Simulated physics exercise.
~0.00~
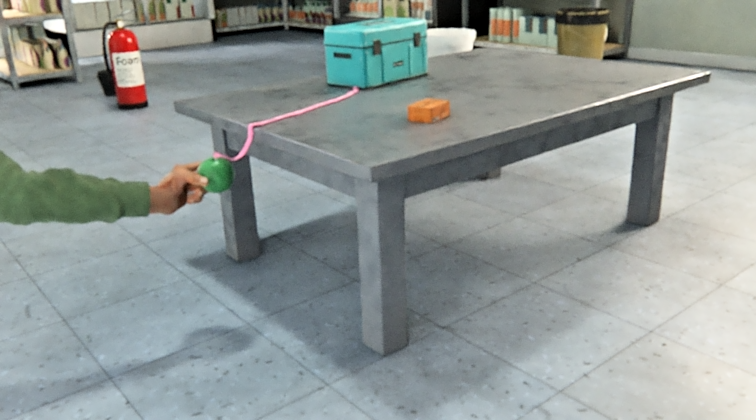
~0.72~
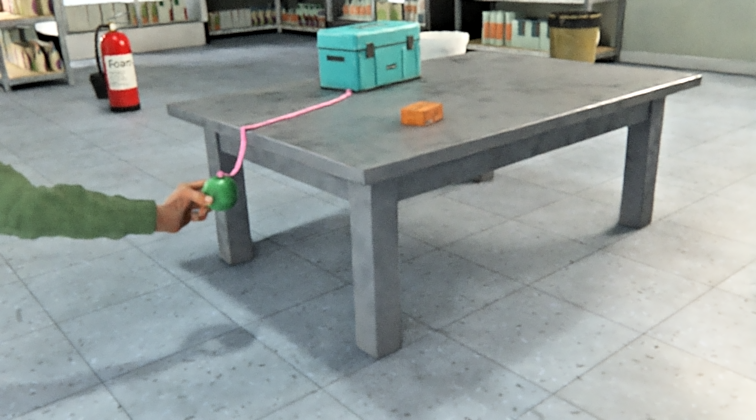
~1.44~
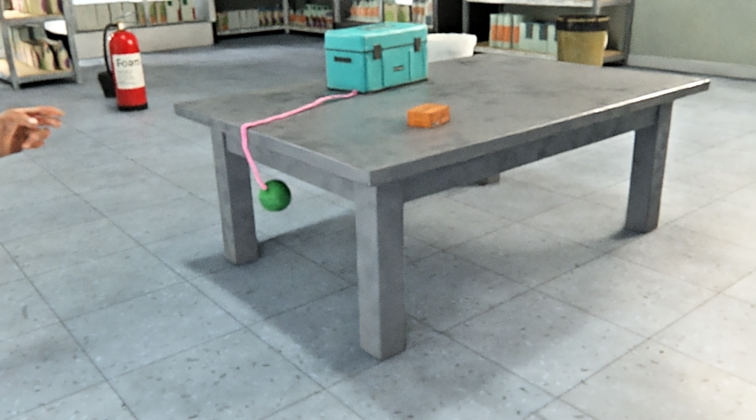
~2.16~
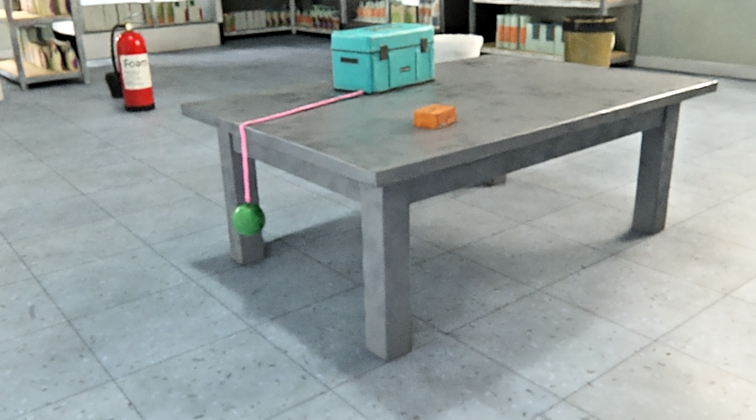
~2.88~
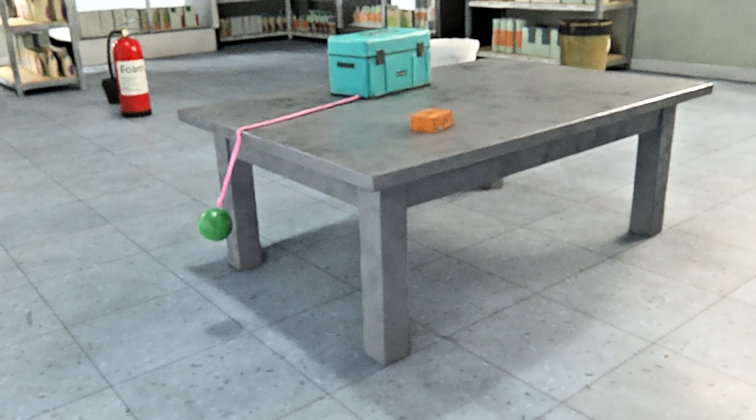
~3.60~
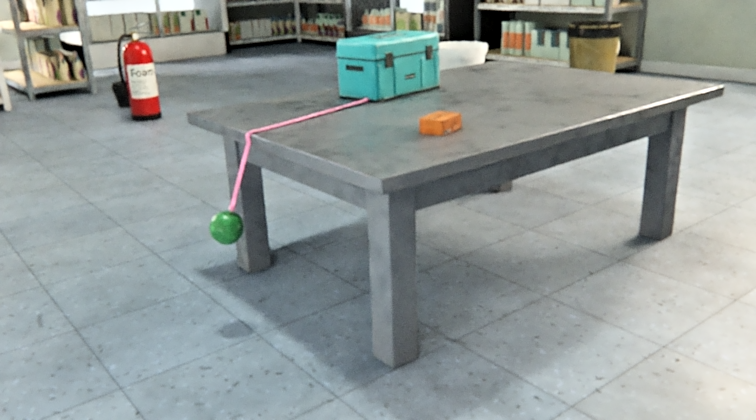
Hand releasing a green ball tied to a pink ribbon, which swings below the table edge while toolbox and orange box stay put.
